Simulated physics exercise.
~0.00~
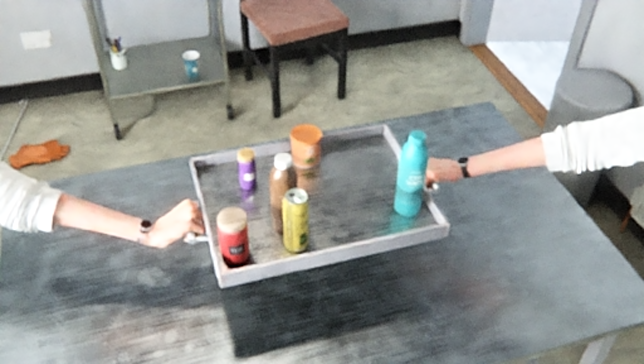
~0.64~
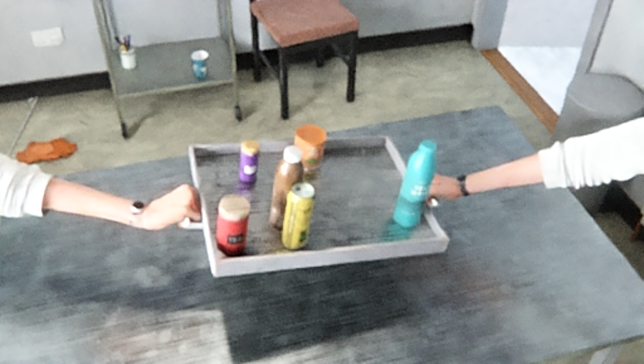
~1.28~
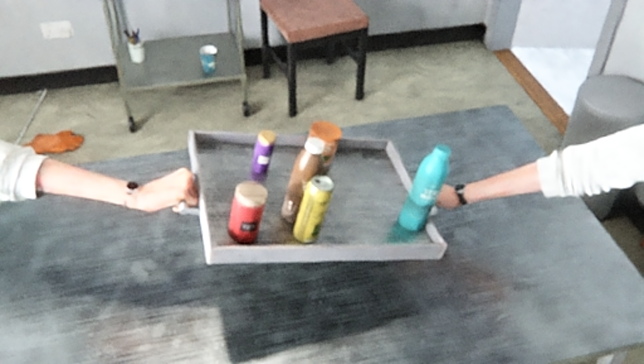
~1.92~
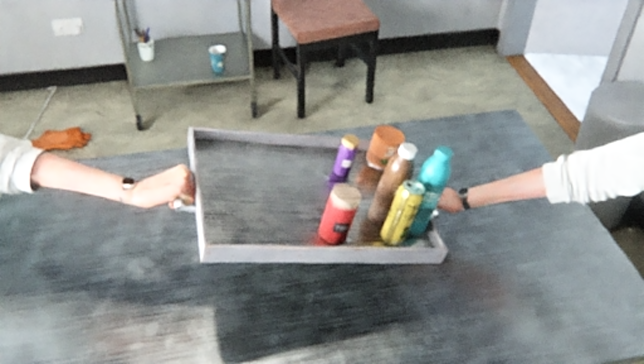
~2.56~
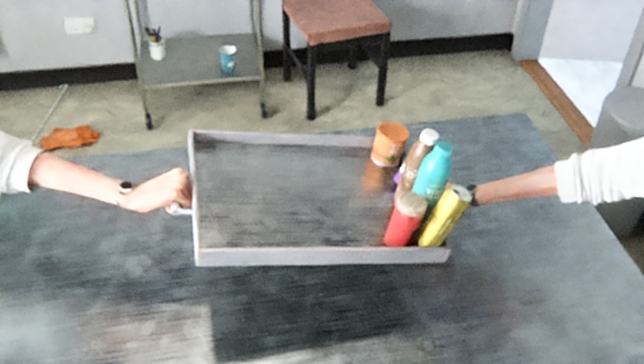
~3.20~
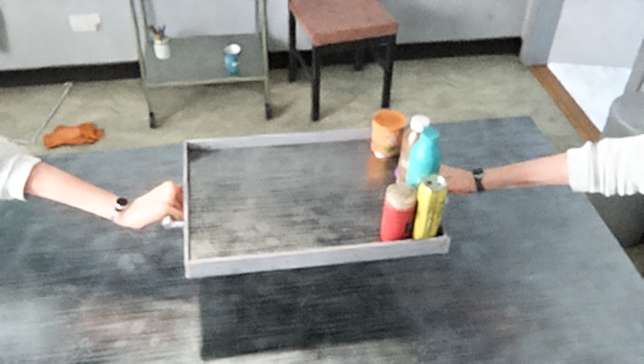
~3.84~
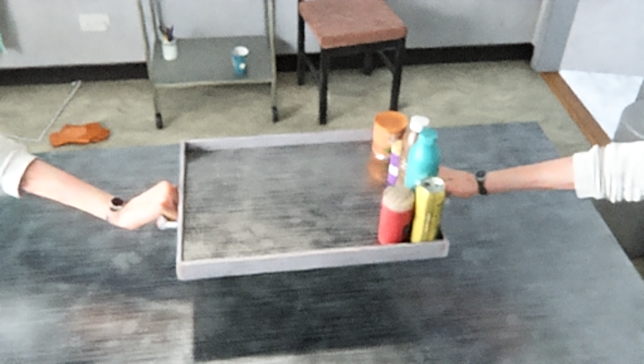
Tray held by two hands tilting down to the right, its containers sliding into a cluster there and staying aboard as it levels.
